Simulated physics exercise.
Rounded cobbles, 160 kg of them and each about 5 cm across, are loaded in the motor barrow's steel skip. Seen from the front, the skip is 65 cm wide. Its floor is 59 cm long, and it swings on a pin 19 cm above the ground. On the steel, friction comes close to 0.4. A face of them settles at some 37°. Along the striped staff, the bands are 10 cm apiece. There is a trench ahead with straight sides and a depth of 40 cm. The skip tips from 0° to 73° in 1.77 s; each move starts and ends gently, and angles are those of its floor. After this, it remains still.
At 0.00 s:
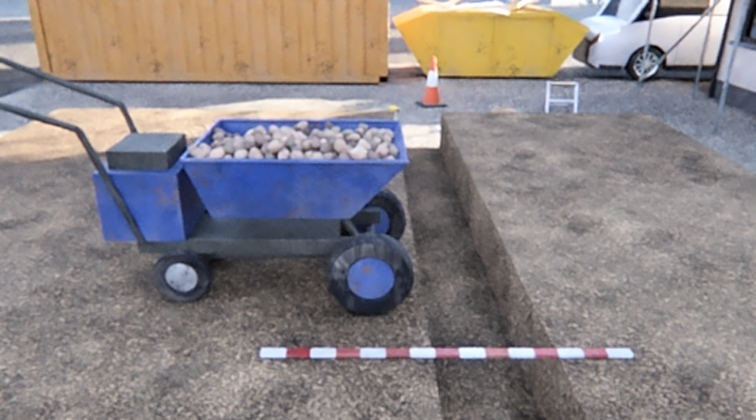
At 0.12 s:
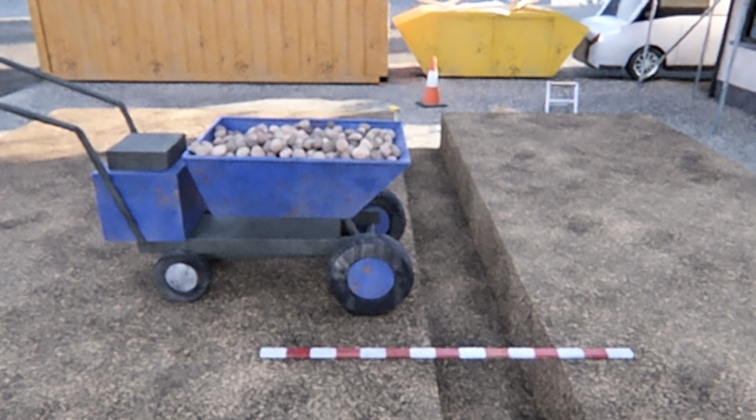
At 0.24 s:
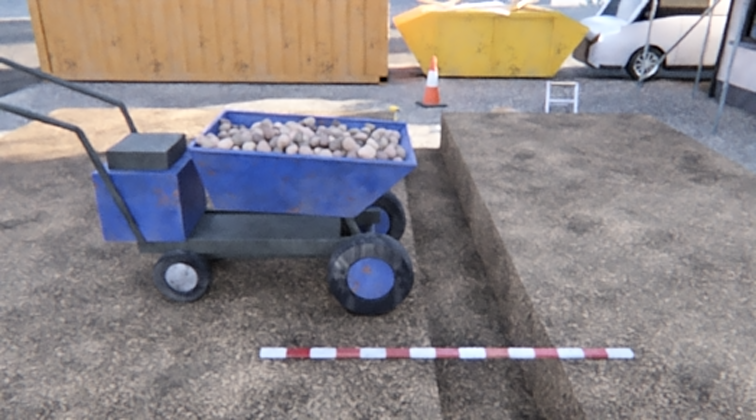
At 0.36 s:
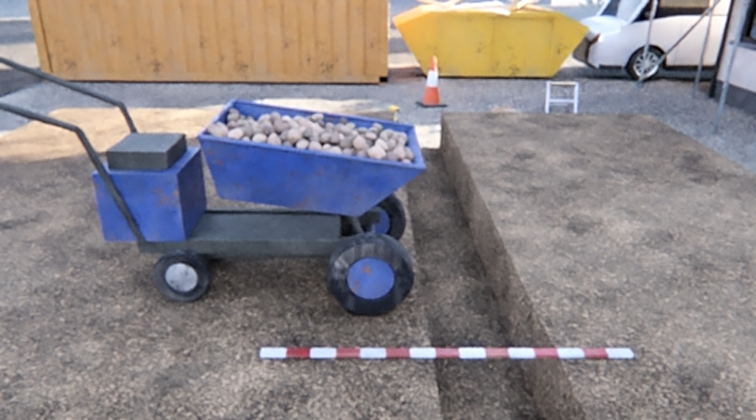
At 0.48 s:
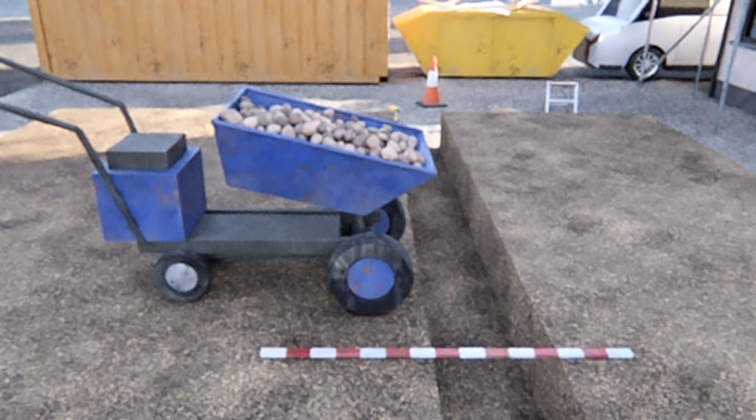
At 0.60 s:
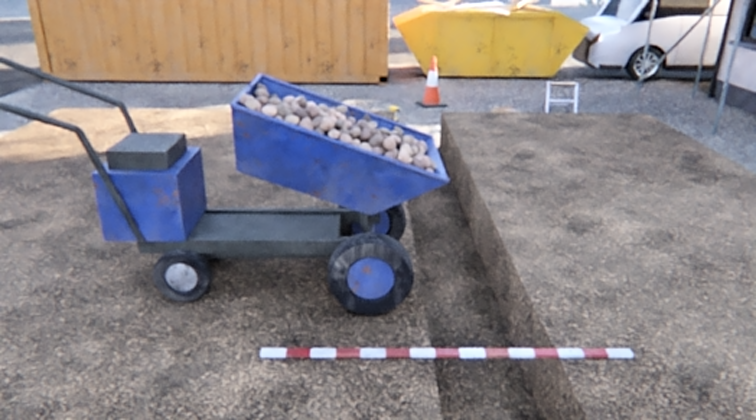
A blue motor barrow loaded with rounded cobbles stood beside a straight-sided trench, and its skip slowly tilted up at the back, leaning down toward the right while the wheels stayed still.
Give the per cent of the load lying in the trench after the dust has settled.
Close to 55 in every hundred.
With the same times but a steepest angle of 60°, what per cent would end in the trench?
Then roughly 60 percent.
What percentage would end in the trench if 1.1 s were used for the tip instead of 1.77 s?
Close to 45 per cent then.
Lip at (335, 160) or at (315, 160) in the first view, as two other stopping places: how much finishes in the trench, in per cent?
First some 100, then 100 per cent.
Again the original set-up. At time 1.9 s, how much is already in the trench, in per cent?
By then, around 35 percent.
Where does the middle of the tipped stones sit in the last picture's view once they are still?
I'd point somewhere around (511, 326).
After 1.3 s the floor is at 62°; 94 % in the skip, 6 % in the trench; the foremost stones are at (519, 266).
After 1.9 s the floor is at 73°; 26 % in the skip, 35 % in the trench, 39 % past the trench; the foremost stones are at (657, 289).
After 2.2 s the floor is at 73°; 8 % in the skip, 46 % in the trench, 47 % past the trench; the foremost stones are at (693, 273).
After 4.2 s the floor is at 73°; 0 % in the skip, 55 % in the trench, 45 % past the trench; the foremost stones are at (712, 272).
